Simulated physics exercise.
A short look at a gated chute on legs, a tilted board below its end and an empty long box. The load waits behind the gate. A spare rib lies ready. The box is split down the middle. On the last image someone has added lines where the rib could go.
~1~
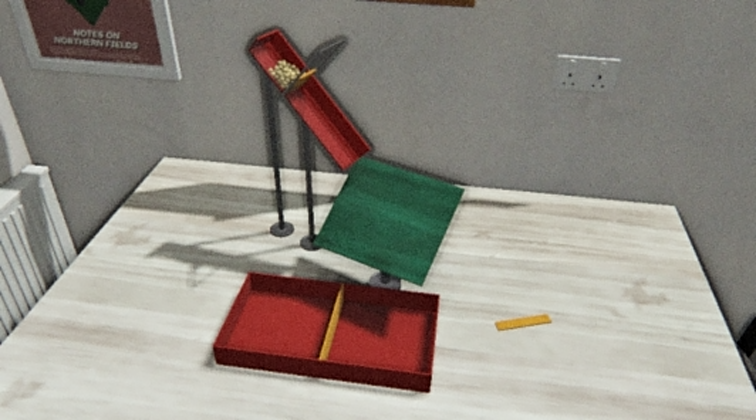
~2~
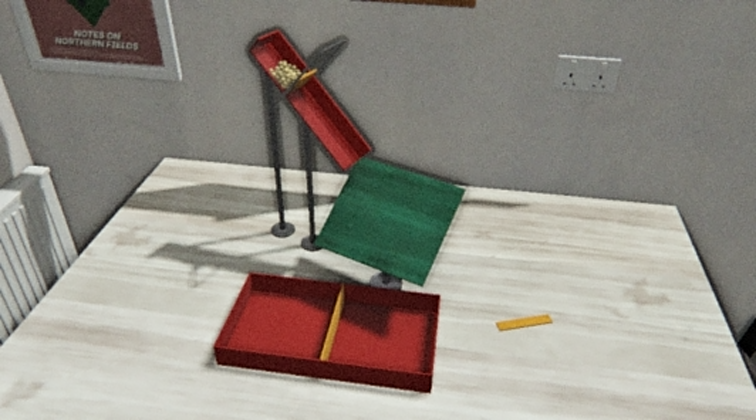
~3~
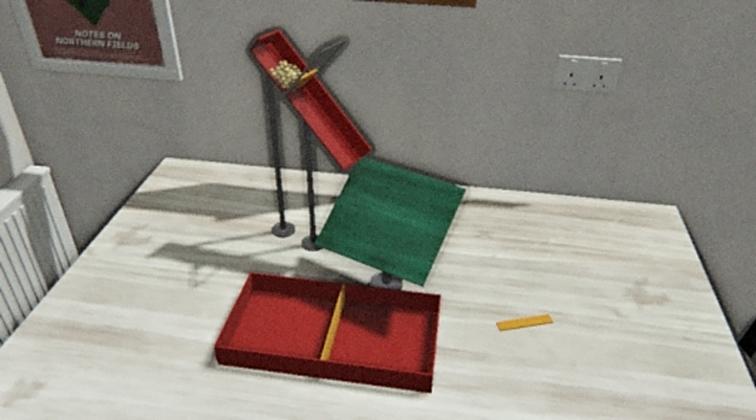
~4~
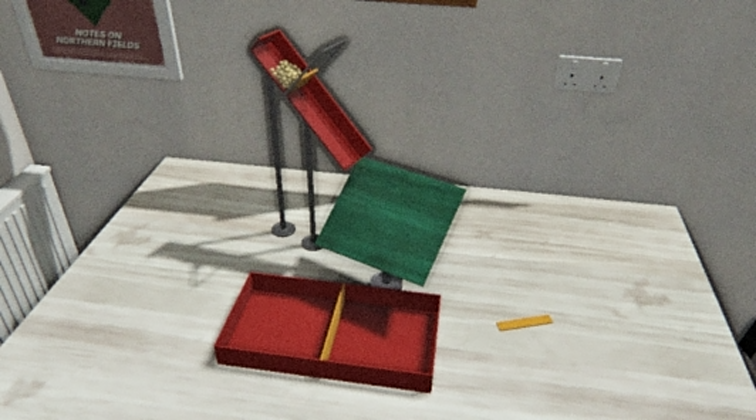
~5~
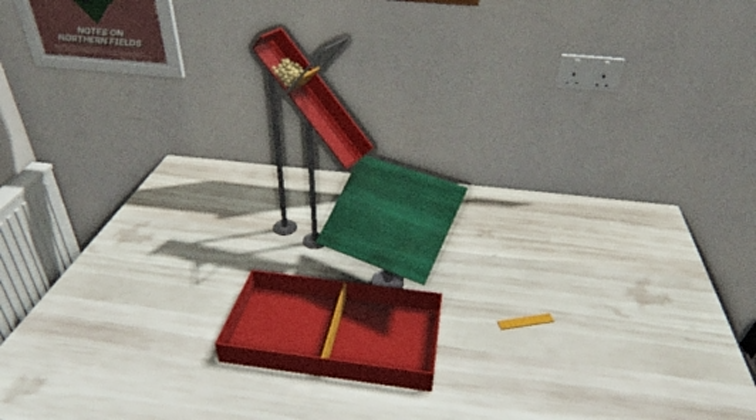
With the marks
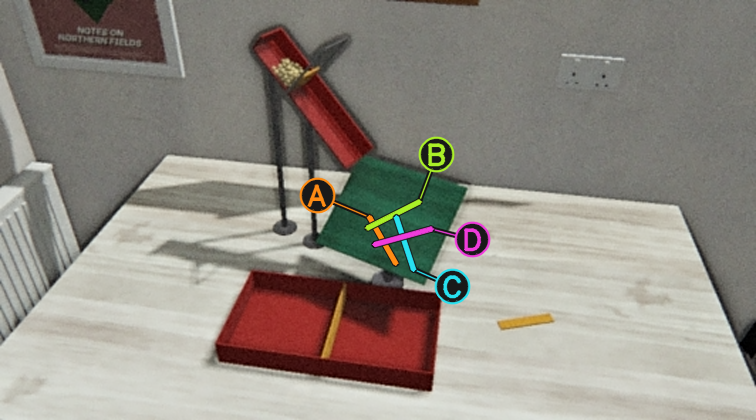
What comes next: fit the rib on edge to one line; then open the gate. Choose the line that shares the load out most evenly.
Choose D.
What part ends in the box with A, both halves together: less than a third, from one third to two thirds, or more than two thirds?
It is more than two thirds.
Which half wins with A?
Right.
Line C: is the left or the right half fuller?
Right.
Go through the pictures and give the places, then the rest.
Load behind the gate (290, 77), soya beans; lip of the chute (351, 164), sloping fairly steeply, in the first frame.
Middle of the board (388, 217), tilted fairly steeply; middle of its low edge (366, 265); of its high edge (410, 172), in the second frame.
Front corners of the box (214, 346) and (433, 375); front end of its middle wall (321, 360); gate still shut (307, 76), in the third frame.
Middle of the load (292, 77); lip (353, 165), in the fourth frame.
Middle of the load (294, 75); lip (354, 163), in the fifth frame.
On the marked copy, line A from (369, 217) to (395, 263); line B from (419, 201) to (367, 227); line C from (396, 217) to (413, 269); line D from (431, 229) to (374, 244).
If A is chosen, of what is caught, about a tenth in the left half, almost all in the right.
If B is chosen, of what is caught, almost all in the left half, about a tenth in the right.
If C is chosen, of what is caught, about a tenth in the left half, almost all in the right.
If D is chosen, of what is caught, roughly two thirds in the left half, roughly a third in the right.
